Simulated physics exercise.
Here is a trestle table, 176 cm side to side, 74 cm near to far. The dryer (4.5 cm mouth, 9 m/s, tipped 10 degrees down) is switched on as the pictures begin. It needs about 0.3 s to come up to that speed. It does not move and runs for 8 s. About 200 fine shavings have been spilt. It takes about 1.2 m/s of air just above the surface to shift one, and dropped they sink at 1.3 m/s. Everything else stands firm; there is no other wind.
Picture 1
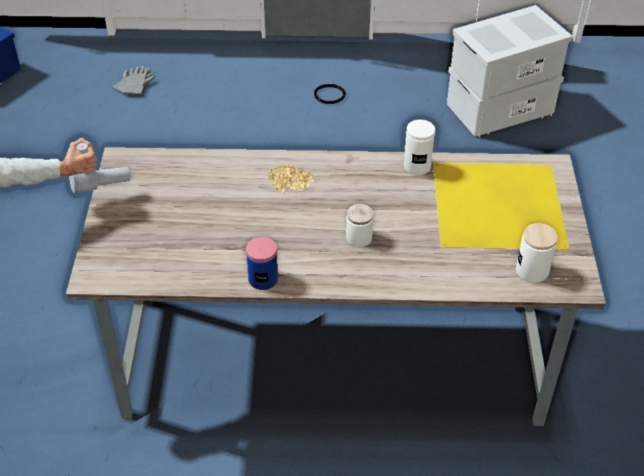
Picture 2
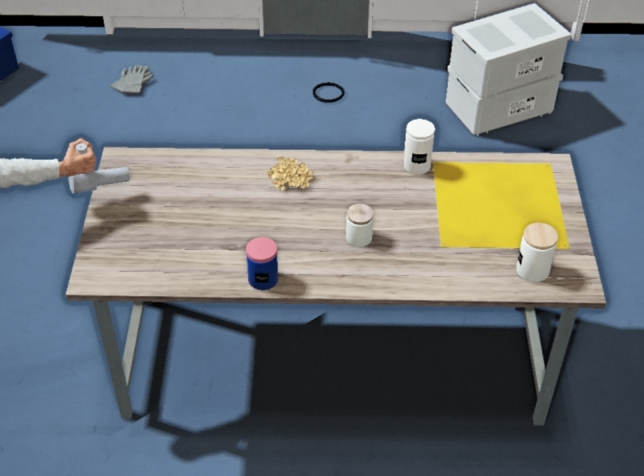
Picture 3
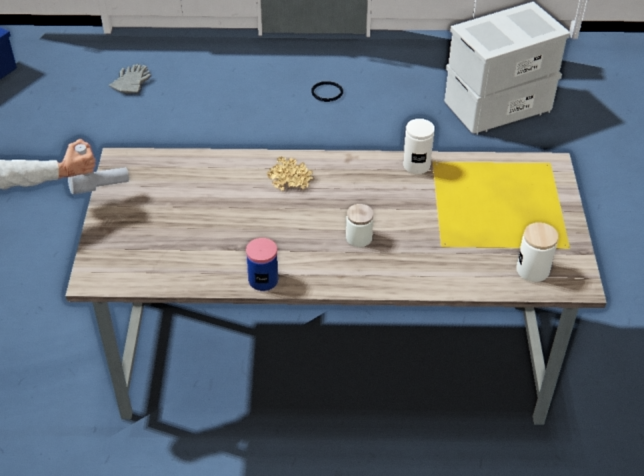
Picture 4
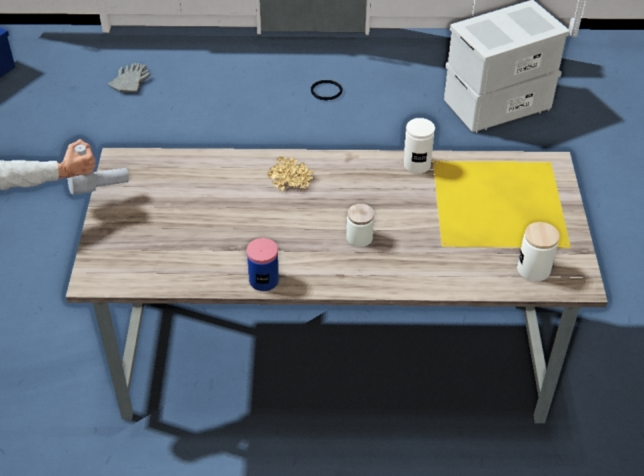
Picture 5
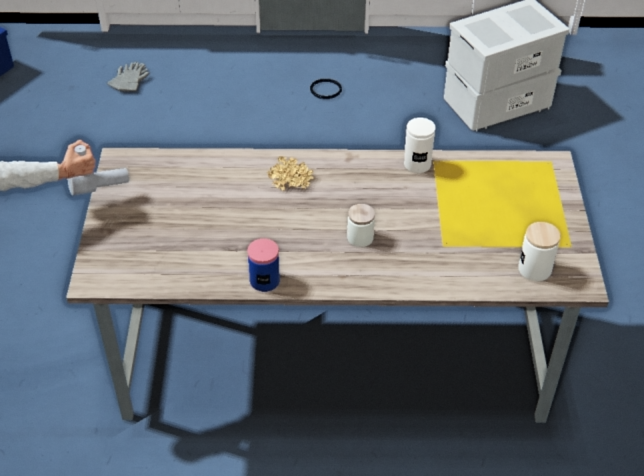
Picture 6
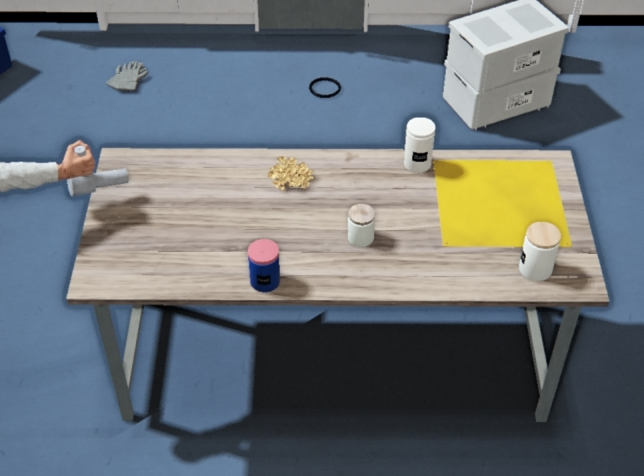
In this clip, a hand at the left holds a grey dryer over a wooden trestle table with a small heap of pale shavings, four lidded jars and a yellow mat, and nothing on the tabletop visibly moves.
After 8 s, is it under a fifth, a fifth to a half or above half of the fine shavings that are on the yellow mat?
Of the fine shavings, from a fifth to a half end on the yellow mat.
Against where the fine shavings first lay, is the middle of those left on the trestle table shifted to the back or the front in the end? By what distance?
Towards the front, some 5 cm.
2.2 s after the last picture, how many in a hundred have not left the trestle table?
About 80 %.
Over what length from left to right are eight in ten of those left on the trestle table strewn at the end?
Roughly 40 cm.
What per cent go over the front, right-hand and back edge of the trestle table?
Roughly 0 % front, 0 % right-hand, 20 % back.
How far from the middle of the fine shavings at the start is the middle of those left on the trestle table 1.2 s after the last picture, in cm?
Roughly 40 cm.
Then, 1.2 s after the last picture, 0 % are on the yellow mat; the middle of those still in play is near (402, 178); 22 % have settled or left.
Then, 2.2 s after the last picture, 13 % are on the yellow mat; the middle of those still in play is near (405, 183); 29 % have settled or left.
Then, 4.1 s after the last picture, 23 % are on the yellow mat; the middle of those still in play is near (426, 182); 34 % have settled or left.
Then, 7.7 s after the last picture, at the end, 35 % are on the yellow mat; the middle of those still in play is near (428, 182).
